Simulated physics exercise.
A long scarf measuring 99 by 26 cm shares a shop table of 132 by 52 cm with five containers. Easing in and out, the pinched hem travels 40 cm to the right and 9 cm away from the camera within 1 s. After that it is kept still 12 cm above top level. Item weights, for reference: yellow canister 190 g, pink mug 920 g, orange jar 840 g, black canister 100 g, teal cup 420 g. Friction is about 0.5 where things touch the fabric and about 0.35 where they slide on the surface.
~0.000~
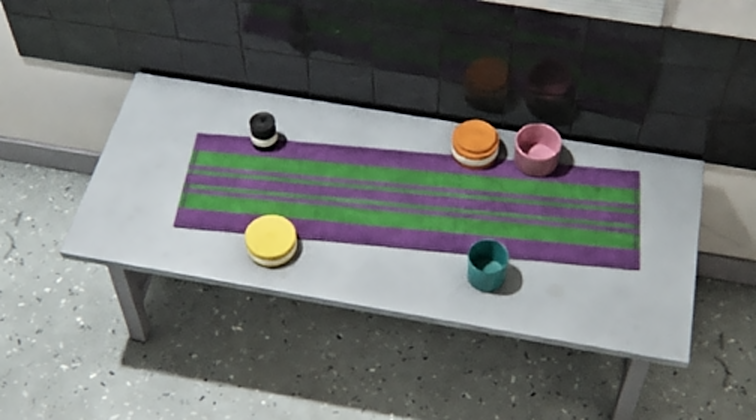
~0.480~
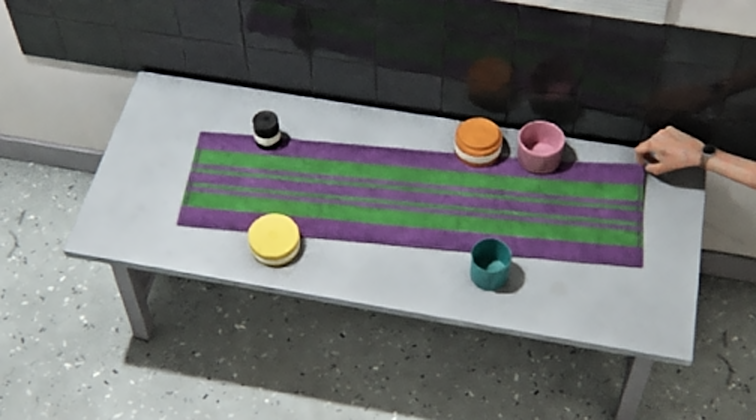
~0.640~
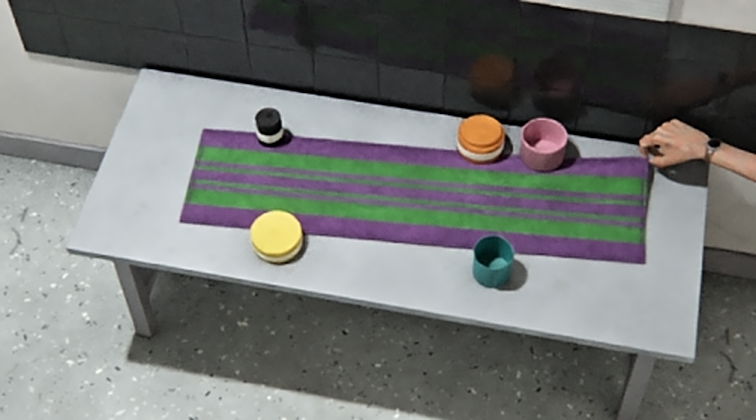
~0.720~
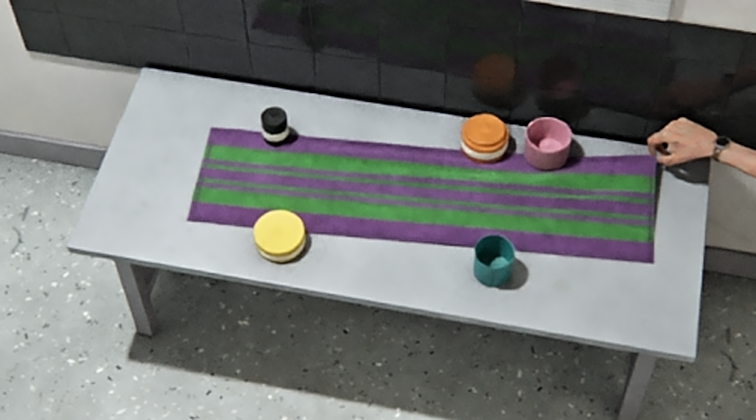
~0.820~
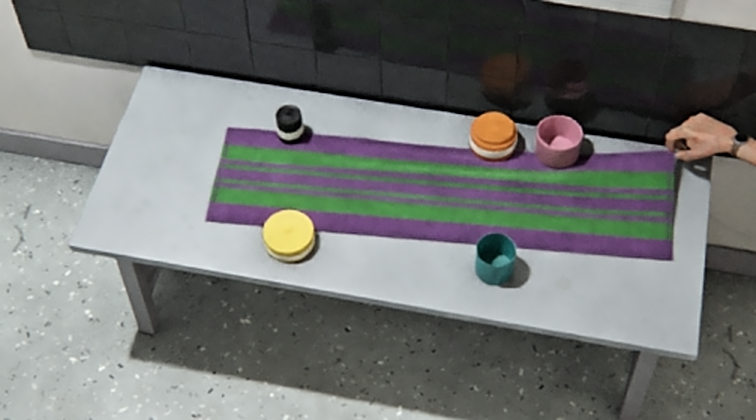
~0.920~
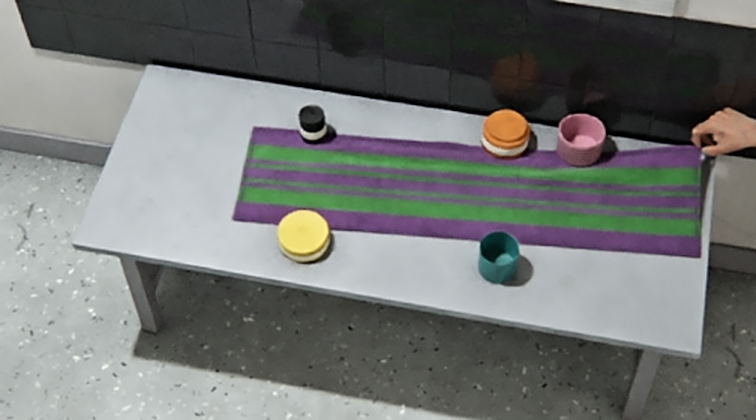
In a room with a speckled floor and dark tiled wall, a grey table is seen from above, the view drifting very slightly. A purple-and-green striped scarf lies beneath black and yellow canisters at left, an orange jar and pink mug at back right, and a teal cup in front. A hand enters from the right, pinches the scarf's far corner and pulls it rightward, dragging the containers unevenly, the teal cup barely shifting.
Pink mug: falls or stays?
Falls.
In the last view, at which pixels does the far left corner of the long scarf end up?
It ends up approximately at (399, 147).
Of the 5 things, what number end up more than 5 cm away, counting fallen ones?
I make it 4.
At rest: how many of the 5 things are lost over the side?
In total, 1 of the things.
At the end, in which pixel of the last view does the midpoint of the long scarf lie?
Its centre lands at about (628, 184).
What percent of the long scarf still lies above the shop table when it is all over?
Share within the edges: Approx. 70 %.
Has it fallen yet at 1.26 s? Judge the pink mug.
Pink mug: Not fallen yet.
At 1.1 s, 90 % of the long scarf is still over the top; pink mug 15 cm off its start, black canister 18 cm off its start, yellow canister 10 cm off its start.
At 1.3 s, 80 % of the long scarf is still over the top; pink mug lifted 8 cm, black canister 29 cm off its start, yellow canister 15 cm off its start.
At 1.4 s, 75 % of the long scarf is still over the top; pink mug lifted 12 cm, black canister 38 cm off its start at (444, 124), orange jar 21 cm off its start at (583, 132).
At 1.6 s, 70 % of the long scarf is still over the top; pink mug 42 cm off its start, black canister 41 cm off its start, orange jar 25 cm off its start.
At 3.2 s, 70 % of the long scarf is still over the top; pink mug over the edge, black canister 42 cm off its start at (465, 128), orange jar 25 cm off its start at (601, 133), yellow canister 21 cm off its start at (380, 245).
